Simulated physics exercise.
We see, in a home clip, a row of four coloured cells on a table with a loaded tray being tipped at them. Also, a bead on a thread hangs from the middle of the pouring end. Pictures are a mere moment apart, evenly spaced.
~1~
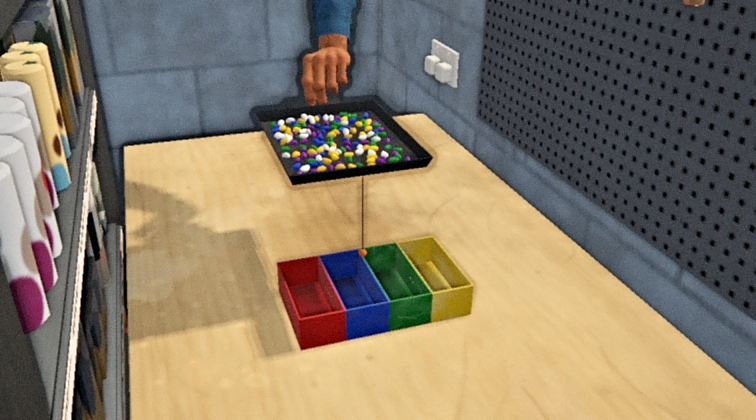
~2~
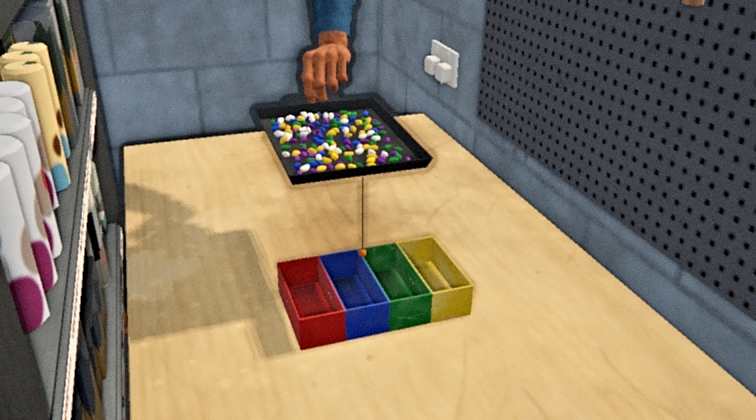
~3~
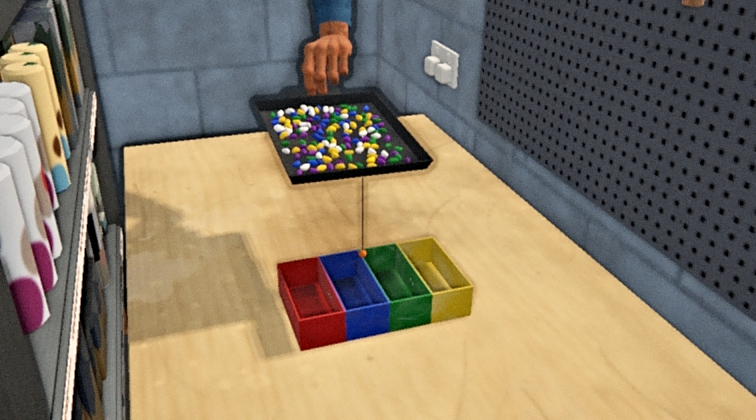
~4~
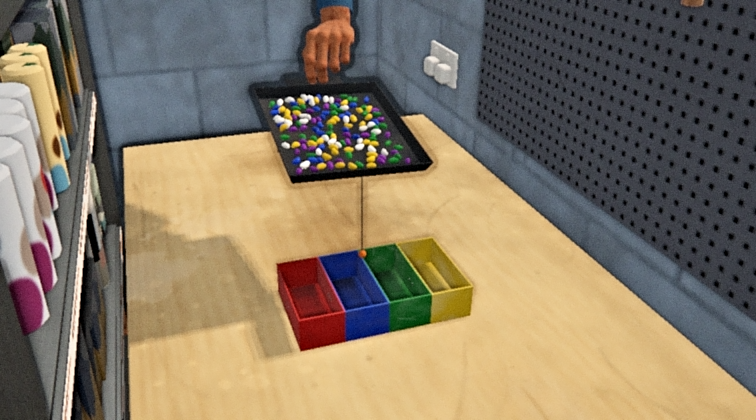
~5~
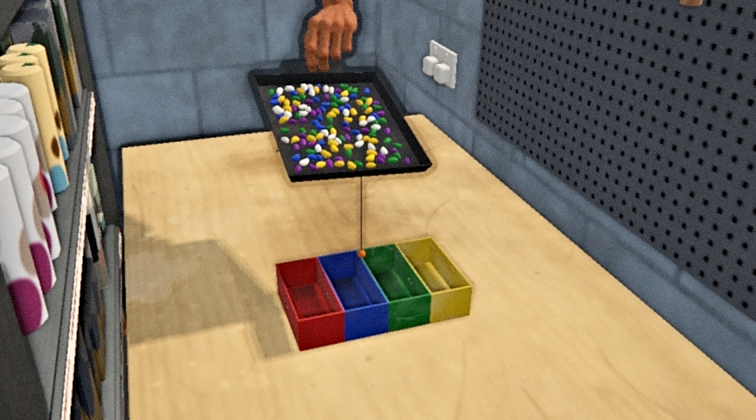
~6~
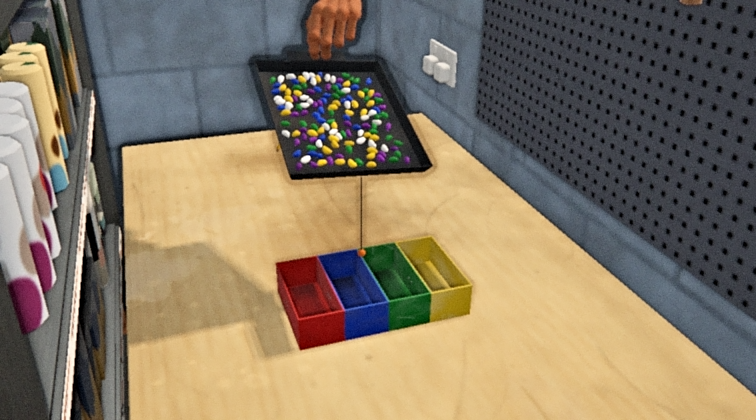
A black tray loaded with small white, yellow, green, purple and blue jelly beans hangs over a pale wooden table, seen from above in a room with grey-blue block walls. Below it sit red, blue, green and yellow cells, left to right, with shelves at left and dark pegboard at right. A hand raises the tray's far end, tilting it steadily toward the still camera, its near edge dipping slightly rightward.
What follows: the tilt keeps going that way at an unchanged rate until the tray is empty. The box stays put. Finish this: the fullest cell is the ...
... Yellow one.
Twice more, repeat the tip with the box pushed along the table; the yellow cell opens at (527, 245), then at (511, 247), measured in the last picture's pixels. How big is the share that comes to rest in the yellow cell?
Trial 1 about 0 %, trial 2 about 0 %.
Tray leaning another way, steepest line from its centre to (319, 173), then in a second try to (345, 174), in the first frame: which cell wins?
Try 1 - the cell in red. Try 2 - the cell in red.
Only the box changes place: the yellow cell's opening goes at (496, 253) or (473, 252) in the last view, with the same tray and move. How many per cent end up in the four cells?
First 90 %, then 100 %.
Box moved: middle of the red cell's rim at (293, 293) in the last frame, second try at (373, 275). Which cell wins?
Position one: The yellow cell. Position two: That blue cell.
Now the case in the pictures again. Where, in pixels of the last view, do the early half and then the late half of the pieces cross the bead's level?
I'd say around (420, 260) at first, then around (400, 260).
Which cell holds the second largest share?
The green one.
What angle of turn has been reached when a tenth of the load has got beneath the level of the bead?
It's turned some 75 degrees by then.
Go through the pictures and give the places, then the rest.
The first frame shows corners of the pouring end (292, 174) and (427, 156), level; middle of the load (330, 138), jelly beans; bead on its thread (363, 253); red cell (323, 327); blue cell (368, 318); green cell (411, 309); yellow cell (452, 301).
The second frame shows corners of the pouring end (292, 173) and (427, 156), level; middle of the load (330, 137).
The third frame shows corners of the pouring end (293, 173) and (427, 158), tipped barely, lowest at the right corner; middle of the load (330, 133).
The fourth frame shows corners of the pouring end (293, 173) and (427, 160), tipped a little, lowest at the right corner; middle of the load (330, 126).
The fifth frame shows corners of the pouring end (292, 172) and (427, 162), tipped clearly, lowest at the right corner; middle of the load (330, 120).
The sixth frame shows corners of the pouring end (293, 170) and (427, 163), tipped clearly, lowest at the right corner; middle of the load (331, 112); red cell (322, 327); blue cell (367, 318); green cell (410, 309); yellow cell (451, 301).
Just after the last frame, tray tipped steeply; the larger part on the tray; roughly a quarter falling or outside the box.
A moment on, tray tipped past a quarter turn; roughly half in the yellow cell; roughly a quarter in the green cell; about a tenth in the blue cell; just a few in the red cell; roughly a quarter falling or outside the box.
Further on, tray tipped past a quarter turn; roughly half in the yellow cell; roughly a quarter in the green cell; roughly a quarter in the blue cell; just a few in the red cell; just a few falling or outside the box.
When it is over, tray tipped past a quarter turn; roughly half in the yellow cell; roughly a quarter in the green cell; roughly a quarter in the blue cell; just a few in the red cell; just a few outside the box.
